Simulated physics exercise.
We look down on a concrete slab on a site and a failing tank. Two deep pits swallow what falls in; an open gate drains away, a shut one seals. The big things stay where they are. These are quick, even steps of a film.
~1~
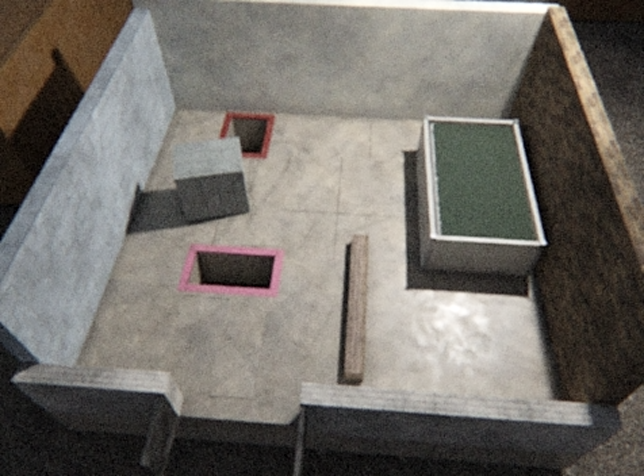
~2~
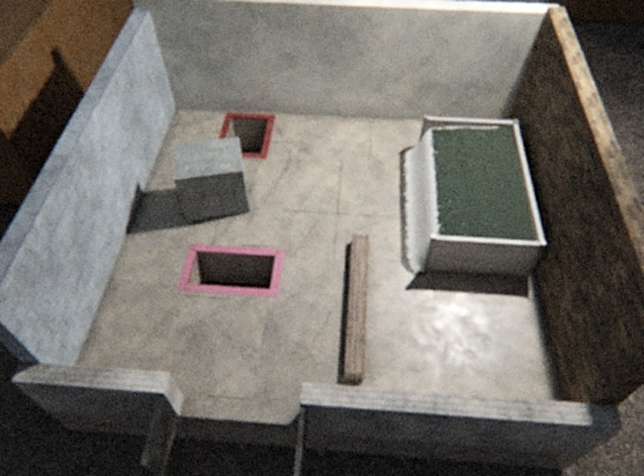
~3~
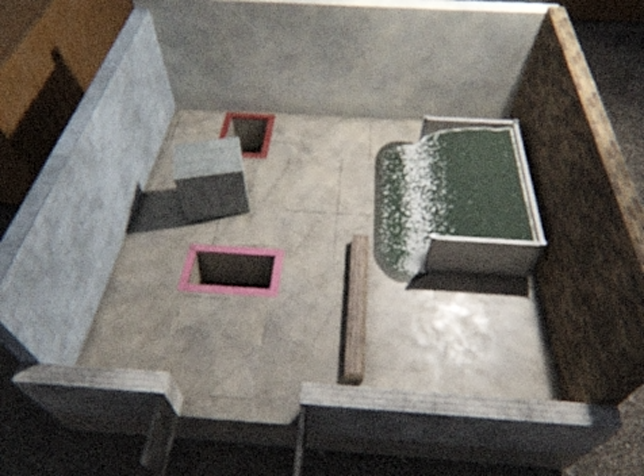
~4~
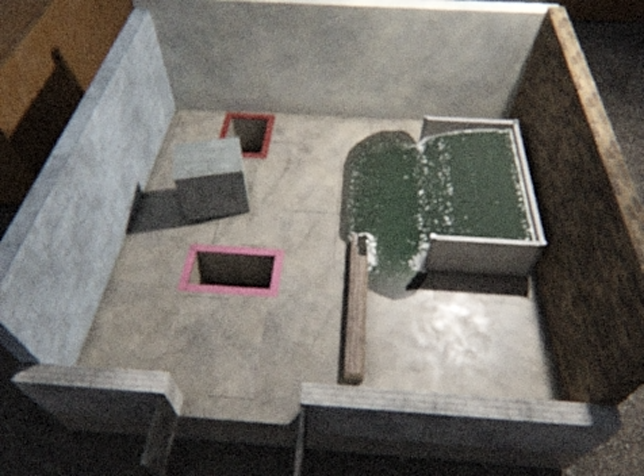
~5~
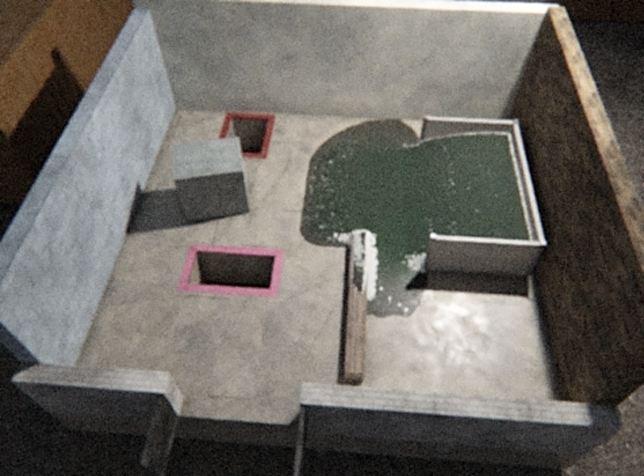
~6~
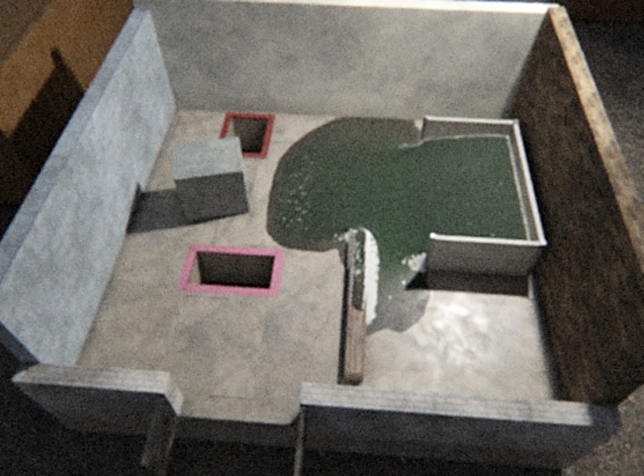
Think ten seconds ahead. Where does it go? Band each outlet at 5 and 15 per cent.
One by one: The gate takes not even 5 %; the red pit takes above 15 %; the pink pit takes above 15 %.
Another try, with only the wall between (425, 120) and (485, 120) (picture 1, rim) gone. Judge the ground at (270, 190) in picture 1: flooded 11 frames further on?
At that place: Under water.
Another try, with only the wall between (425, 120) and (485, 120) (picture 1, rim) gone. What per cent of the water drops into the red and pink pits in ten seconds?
In per cent: Red 35, pink 8.
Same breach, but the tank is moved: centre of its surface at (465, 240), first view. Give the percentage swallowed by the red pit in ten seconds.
Parts in a hundred: Red 30.
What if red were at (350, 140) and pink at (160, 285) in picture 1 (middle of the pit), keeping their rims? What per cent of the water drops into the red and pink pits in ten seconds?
Parts in a hundred: Red 30, pink 30.
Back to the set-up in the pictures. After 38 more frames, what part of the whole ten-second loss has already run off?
Roughly 80 per cent.
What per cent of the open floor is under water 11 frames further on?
Some 60 per cent.
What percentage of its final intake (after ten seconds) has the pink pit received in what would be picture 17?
Roughly 20 per cent.
A moment on, water covers 50 % of the floor; the gate 0 %, the red pit 2 %, the pink pit 0 %.
Next, water covers 60 % of the floor; the gate 0 %, the red pit 12 %, the pink pit 4 %.
Then, water covers 75 % of the floor; the gate 0 %, the red pit 24 %, the pink pit 10 %.
Later, water covers 85 % of the floor; the gate 1 %, the red pit 36 %, the pink pit 15 %.
In the end, water covers 95 % of the floor; the gate 2 %, the red pit 41 %, the pink pit 20 %.
